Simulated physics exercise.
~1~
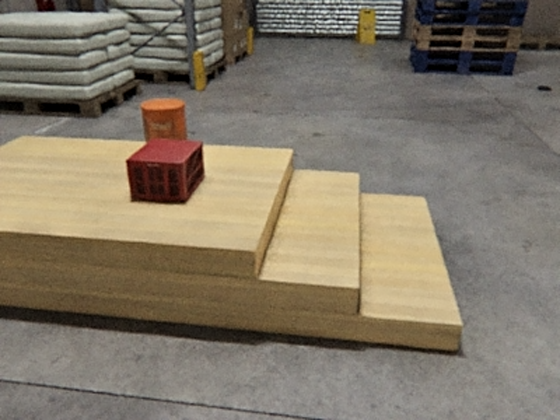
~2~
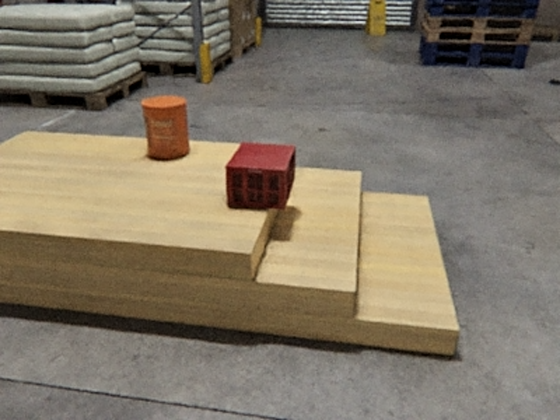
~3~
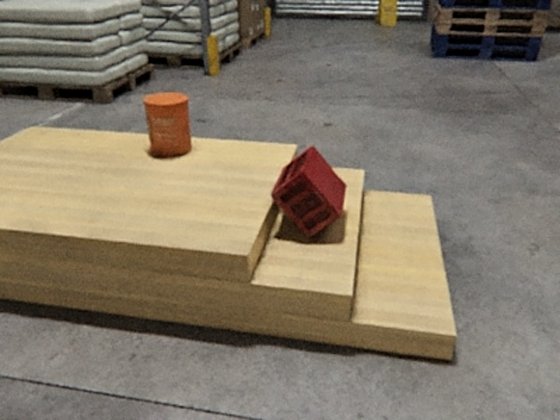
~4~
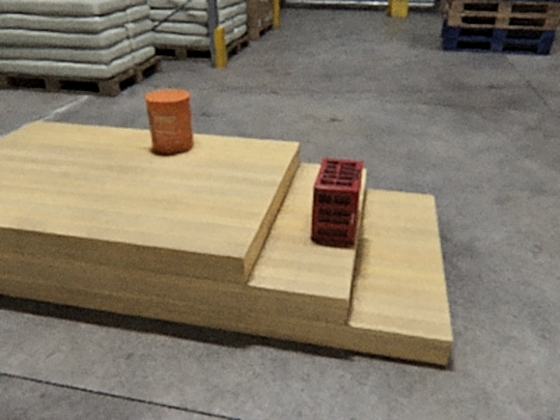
A red crate slid right across a wooden landing, tipped over the edge and came to rest on its side on a step partway down, while the orange pail behind it stayed in its place on top.
